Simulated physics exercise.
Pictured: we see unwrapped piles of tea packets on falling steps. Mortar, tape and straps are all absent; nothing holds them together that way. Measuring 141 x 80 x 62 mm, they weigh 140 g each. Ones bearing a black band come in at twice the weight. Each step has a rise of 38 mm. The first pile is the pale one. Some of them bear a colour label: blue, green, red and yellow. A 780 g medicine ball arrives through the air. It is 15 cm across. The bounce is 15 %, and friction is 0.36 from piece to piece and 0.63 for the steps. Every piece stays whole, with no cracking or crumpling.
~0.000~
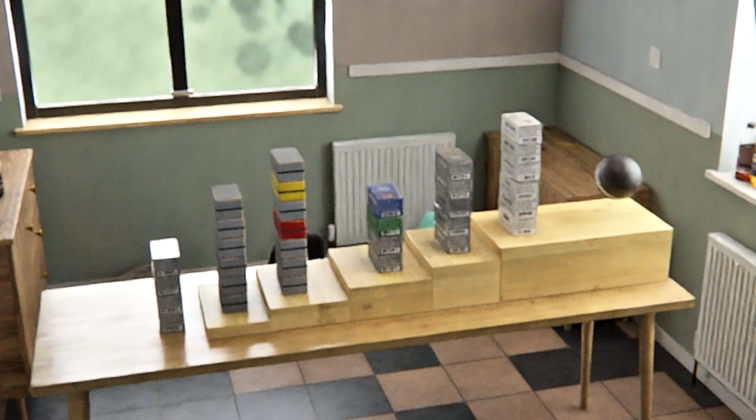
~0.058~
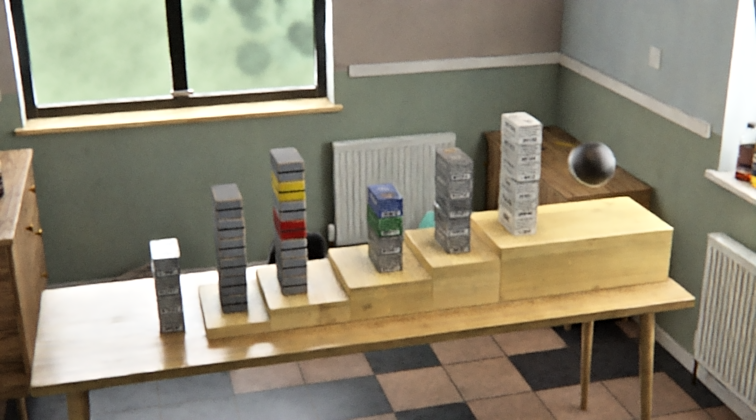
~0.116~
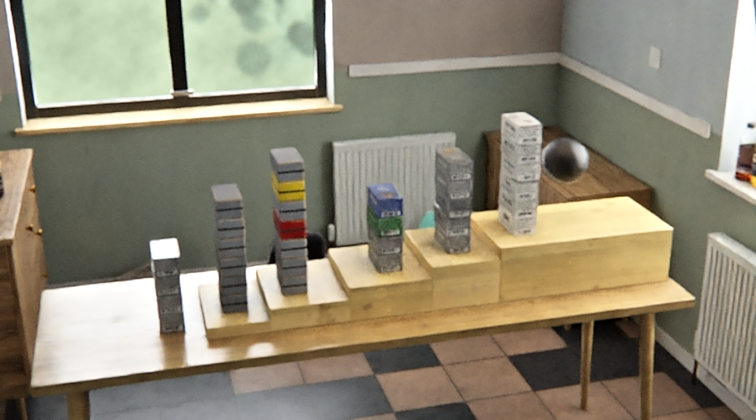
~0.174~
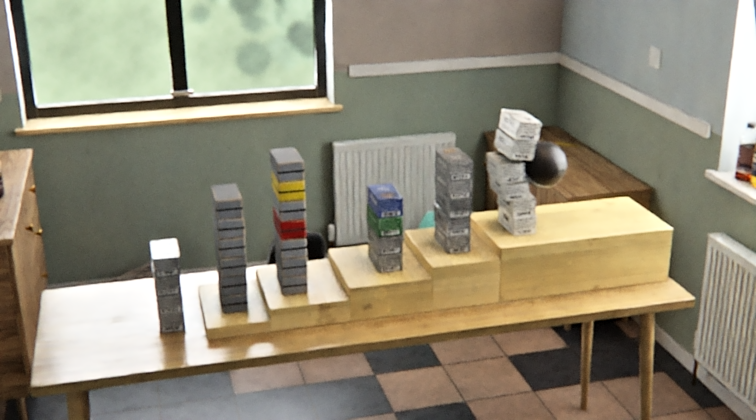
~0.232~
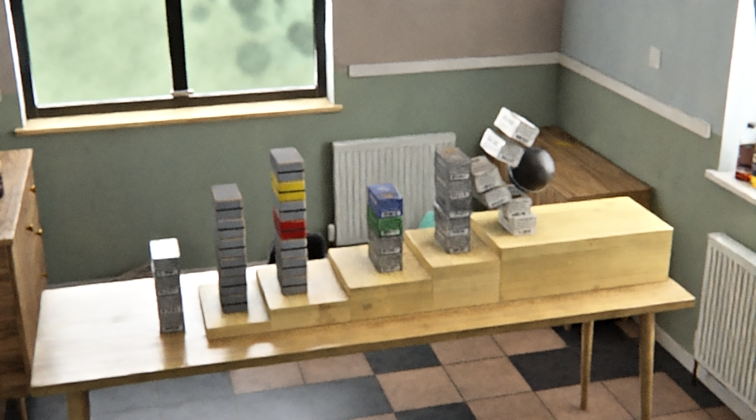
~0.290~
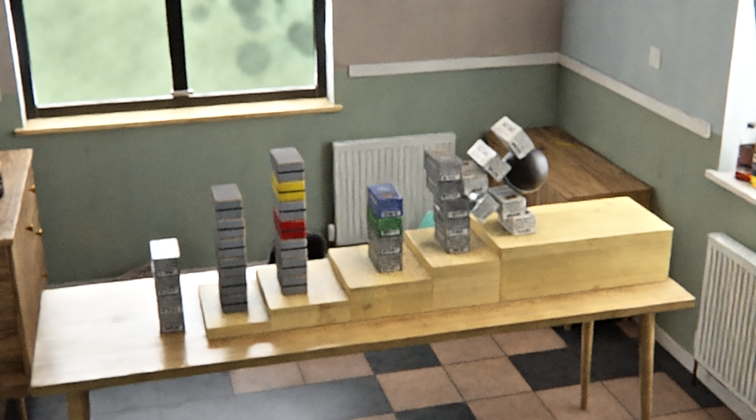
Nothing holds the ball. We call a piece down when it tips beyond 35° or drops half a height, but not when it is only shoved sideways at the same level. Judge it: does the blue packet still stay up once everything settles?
Once it settles, the piece is down.
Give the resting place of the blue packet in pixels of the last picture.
It finishes near pixel (316, 250) of the last picture.
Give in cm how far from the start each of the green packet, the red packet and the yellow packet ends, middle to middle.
The green one ends 26 cm from its start, the red one 0 cm and the yellow one 0 cm.
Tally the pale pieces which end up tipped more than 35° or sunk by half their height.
That makes 5 in all.
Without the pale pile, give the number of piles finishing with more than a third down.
By my count, 2.
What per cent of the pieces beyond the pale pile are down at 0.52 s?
10 percent by then.
By 0.52 s, 4 of the pale pile down; 2 of the 26 other packets down; blue packet moved 18 mm.
By 1.00 s, 4 of the pale pile down; 9 of the 26 other packets down; blue packet tilted 55°, 10 cm lower; green packet tilted 55°, 6 cm lower.
When it is over (2.8 s), 5 of the pale pile down; 9 of the 26 other packets down; blue packet 14 cm lower; green packet on its side; red packet moved 7 mm. In pixels of the last frame, middles, blue packet near (316, 250), green packet near (321, 274).
